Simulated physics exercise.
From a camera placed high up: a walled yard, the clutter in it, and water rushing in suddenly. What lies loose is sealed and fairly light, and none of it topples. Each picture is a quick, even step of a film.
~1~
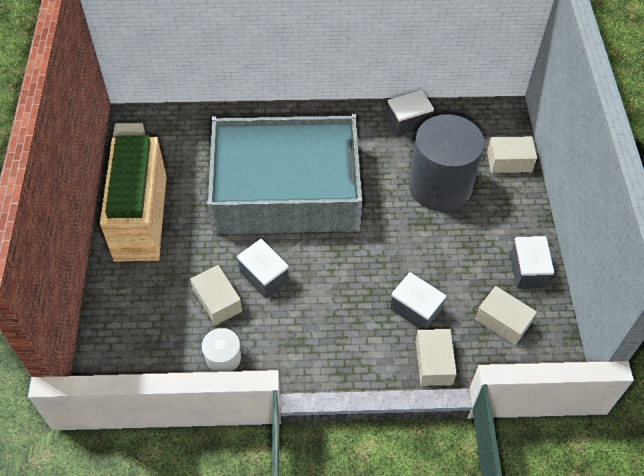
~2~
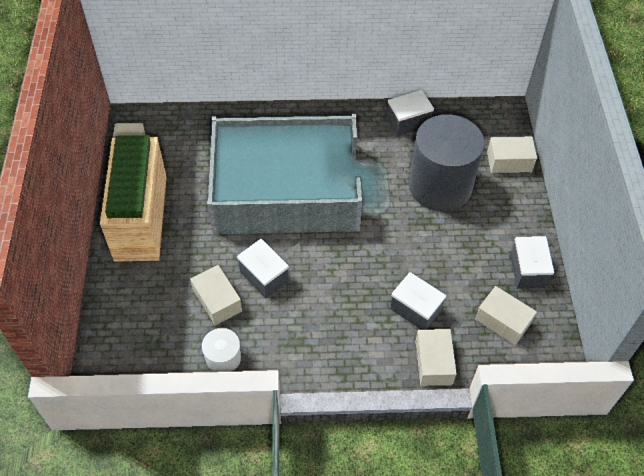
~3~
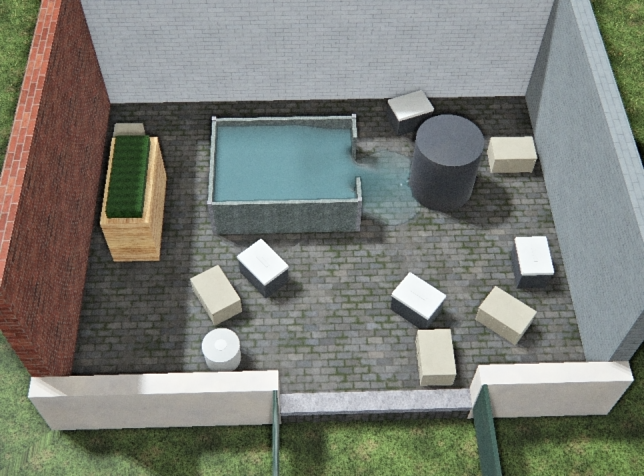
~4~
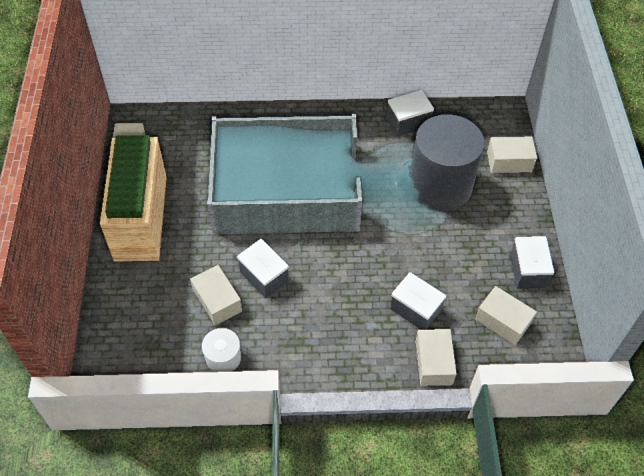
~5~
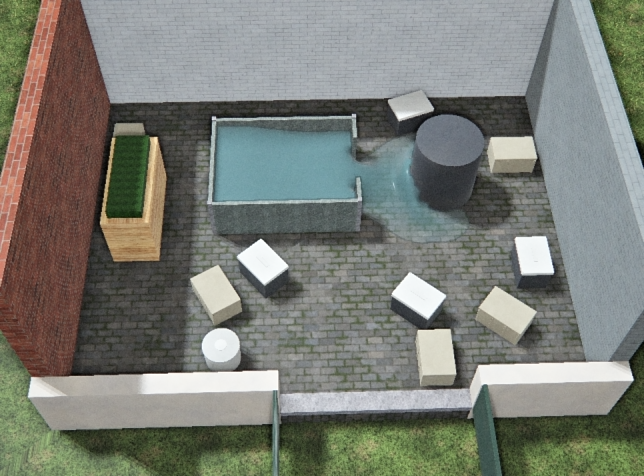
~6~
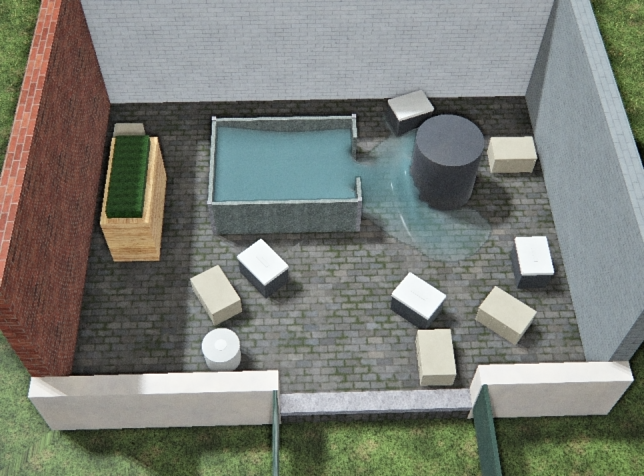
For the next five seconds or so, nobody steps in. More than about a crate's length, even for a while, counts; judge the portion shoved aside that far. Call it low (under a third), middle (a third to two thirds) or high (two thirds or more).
Middle.
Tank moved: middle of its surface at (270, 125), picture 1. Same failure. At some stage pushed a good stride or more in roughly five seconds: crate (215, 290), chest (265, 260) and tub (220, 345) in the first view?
Object by object: Below the mark, below the mark, below the mark.
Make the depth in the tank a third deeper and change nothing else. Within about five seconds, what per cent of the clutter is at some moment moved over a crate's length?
By my count, 60 %.
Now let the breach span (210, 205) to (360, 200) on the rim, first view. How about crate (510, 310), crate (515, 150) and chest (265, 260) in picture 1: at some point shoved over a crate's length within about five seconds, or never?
Results in order: Stayed within it / stayed within it / moved that far.
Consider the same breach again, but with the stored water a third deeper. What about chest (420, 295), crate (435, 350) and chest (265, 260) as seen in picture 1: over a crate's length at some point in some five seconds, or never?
The first one: Reaches it. The second: Reaches it. The third: Doesn't reach it.
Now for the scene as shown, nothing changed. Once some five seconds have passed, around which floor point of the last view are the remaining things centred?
Around pixel (334, 284).
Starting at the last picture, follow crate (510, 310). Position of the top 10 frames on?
Estimated position: Around (542, 348).
A moment on, 0 of 10 are well off their spots; 0 afloat.
Next, 1 of 10 are well off their spots; 2 afloat.
Later, 4 of 10 are well off their spots; 3 afloat.
In the end, 4 of 10 are well off their spots, and 5 have been at some point; 3 afloat.
